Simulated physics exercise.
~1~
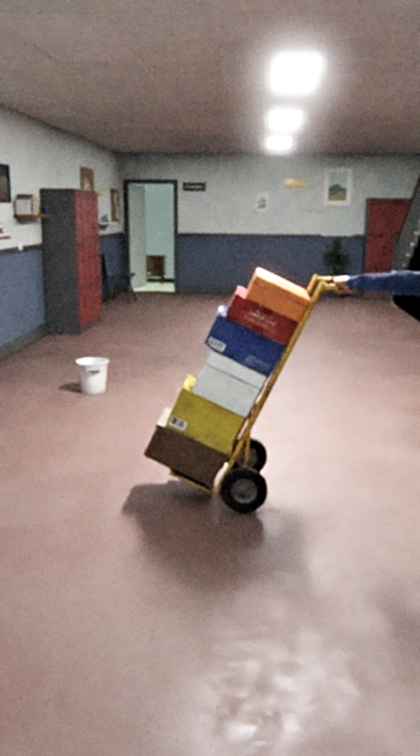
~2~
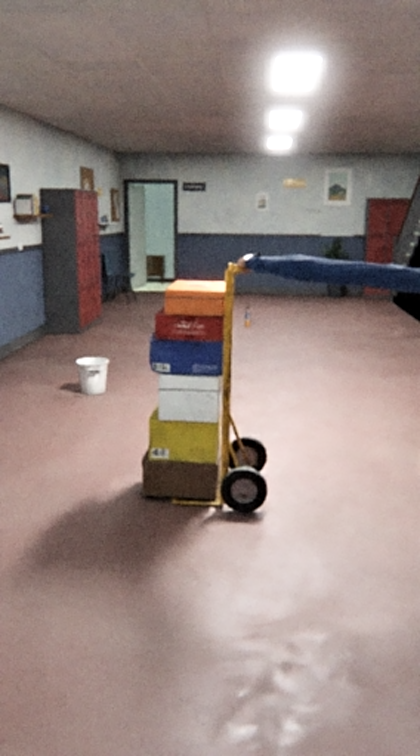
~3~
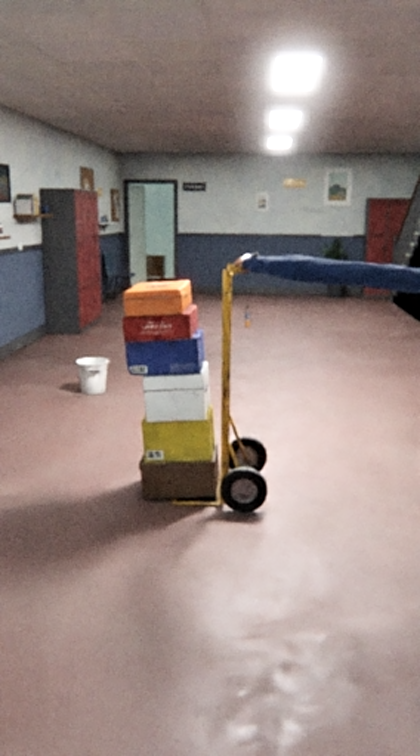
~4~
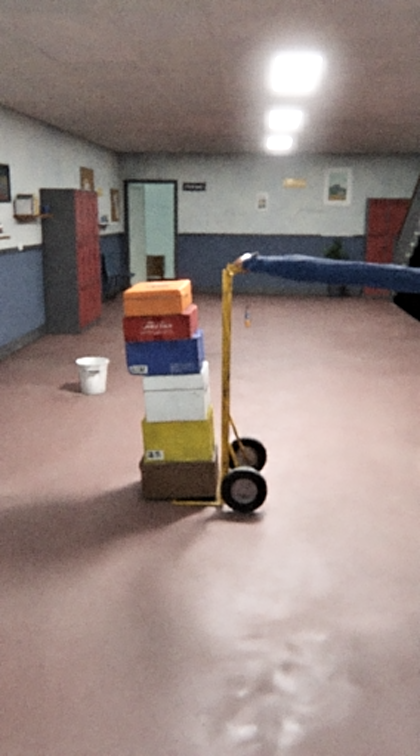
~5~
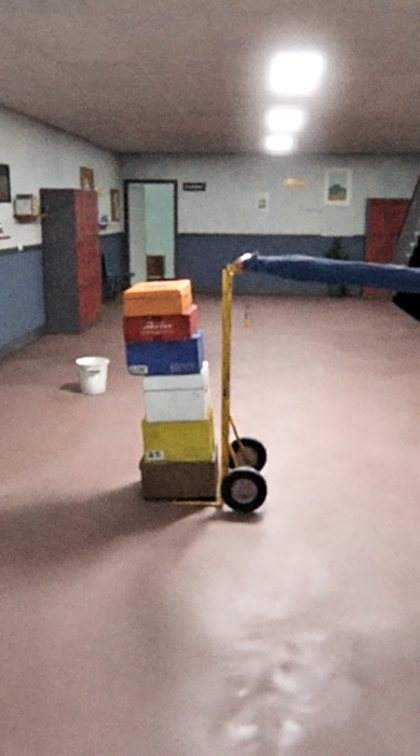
A blue-sleeved arm reaches in from the right, gripping the handle of a yellow hand truck tilted back in a long room with a reddish floor, seen from the side by a still camera. The truck carries a stack of six boxes, brown at the bottom, then yellow, white, blue, red and orange on top, while a white bucket stands at the left. The arm swings the truck forward until it is upright. The upper boxes slide left, away from the frame, the orange one farthest. The stack then rests still, leaning out in steps but not toppled, with the hand still on the handle.
